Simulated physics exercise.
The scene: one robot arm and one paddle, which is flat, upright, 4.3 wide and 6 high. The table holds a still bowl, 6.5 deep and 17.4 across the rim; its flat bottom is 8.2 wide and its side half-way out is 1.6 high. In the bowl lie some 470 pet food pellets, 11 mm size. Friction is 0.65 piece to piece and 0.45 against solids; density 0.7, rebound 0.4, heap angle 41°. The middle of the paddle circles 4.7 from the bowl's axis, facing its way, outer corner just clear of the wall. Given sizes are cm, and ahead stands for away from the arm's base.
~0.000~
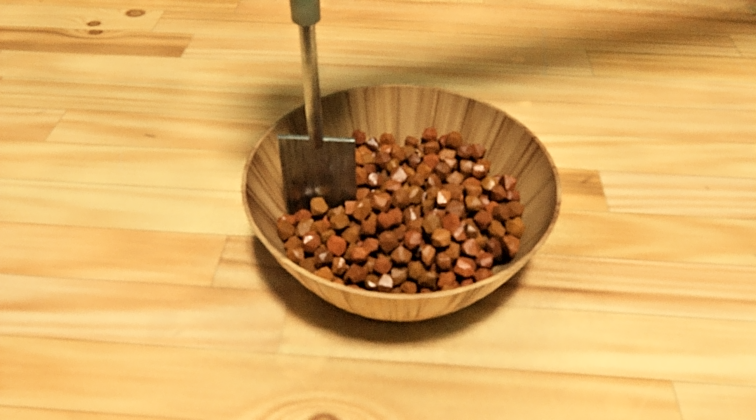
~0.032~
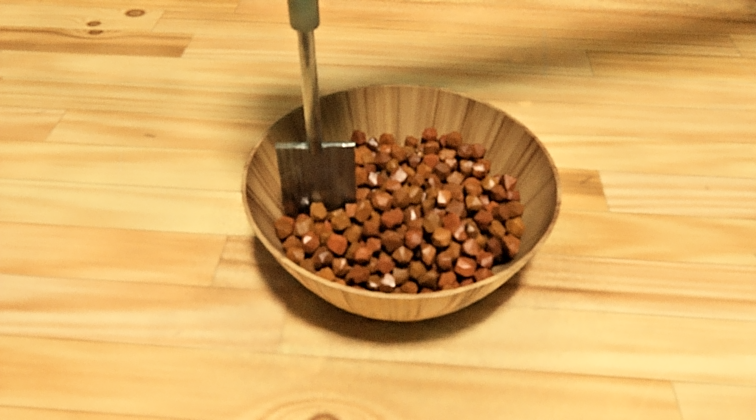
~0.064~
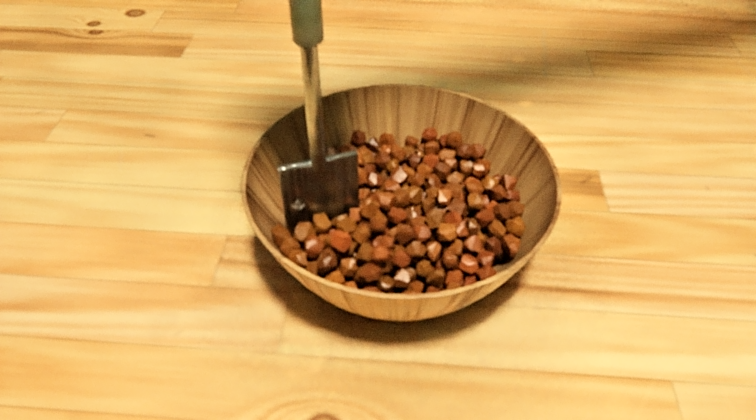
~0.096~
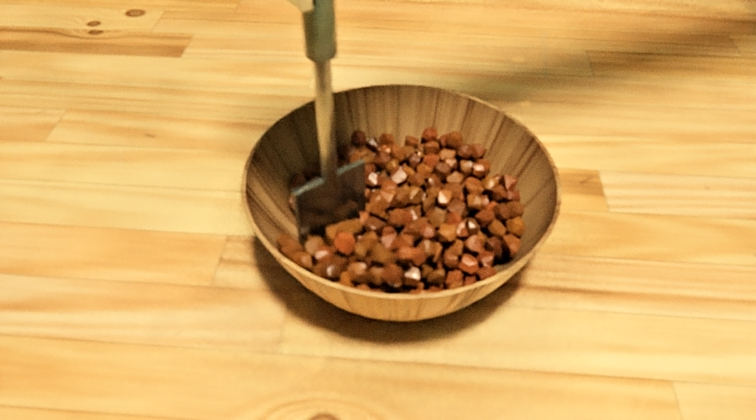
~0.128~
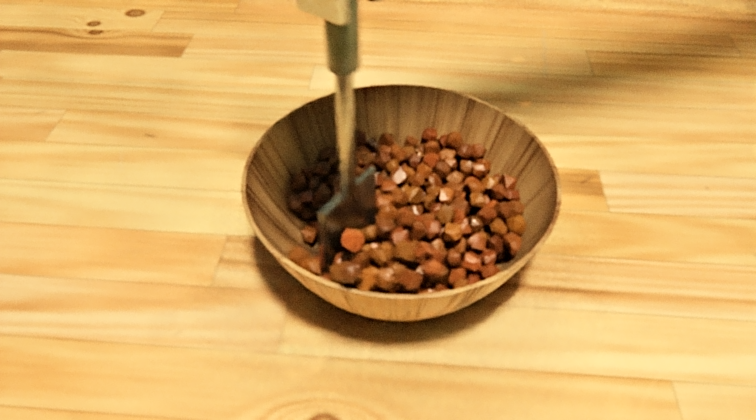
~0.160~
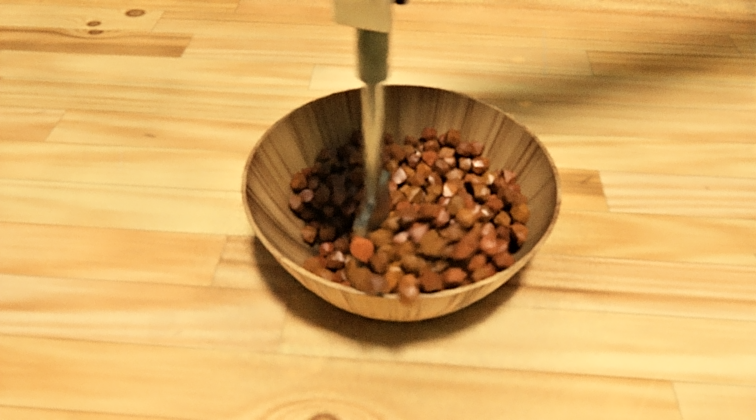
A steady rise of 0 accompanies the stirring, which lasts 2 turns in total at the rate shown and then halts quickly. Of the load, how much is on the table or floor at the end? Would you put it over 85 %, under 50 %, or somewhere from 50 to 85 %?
I would put it under 50 %.
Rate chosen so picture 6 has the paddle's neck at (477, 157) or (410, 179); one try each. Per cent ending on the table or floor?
Roughly 55 per cent on the first try and 50 per cent on the second.
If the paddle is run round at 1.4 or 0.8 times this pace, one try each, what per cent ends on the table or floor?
Estimates in order: Near 50 % and near 35 %.
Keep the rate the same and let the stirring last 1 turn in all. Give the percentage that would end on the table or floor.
Then about 25 per cent.
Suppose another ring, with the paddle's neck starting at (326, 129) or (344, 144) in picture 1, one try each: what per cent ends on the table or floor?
Near 45 and 25 in a hundred, one try each.
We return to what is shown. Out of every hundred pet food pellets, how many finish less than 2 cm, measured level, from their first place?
Result: Close to 5 per cent of the load.
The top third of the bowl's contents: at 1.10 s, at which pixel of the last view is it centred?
About (436, 139).
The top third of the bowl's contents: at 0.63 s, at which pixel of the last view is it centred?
Centre of upper third: Approx. (301, 175) px.
By 0.63 s, 329° round, highest piece 9 above the table; 364 in the bowl, 83 on the table or floor, 23 in flight or on the tool.
By 1.10 s, 222° round, highest piece 8 above the table; 309 in the bowl, 156 on the table or floor, 5 in flight or on the tool.
By 1.53 s, 0° round, highest piece 7 above the table; 287 in the bowl, 183 on the table or floor.
By 2.23 s, 0° round, highest piece 7 above the table; 287 in the bowl, 183 on the table or floor.
Final count, 287 in the bowl, 183 on the table or floor. That is 39 % on the table or floor.
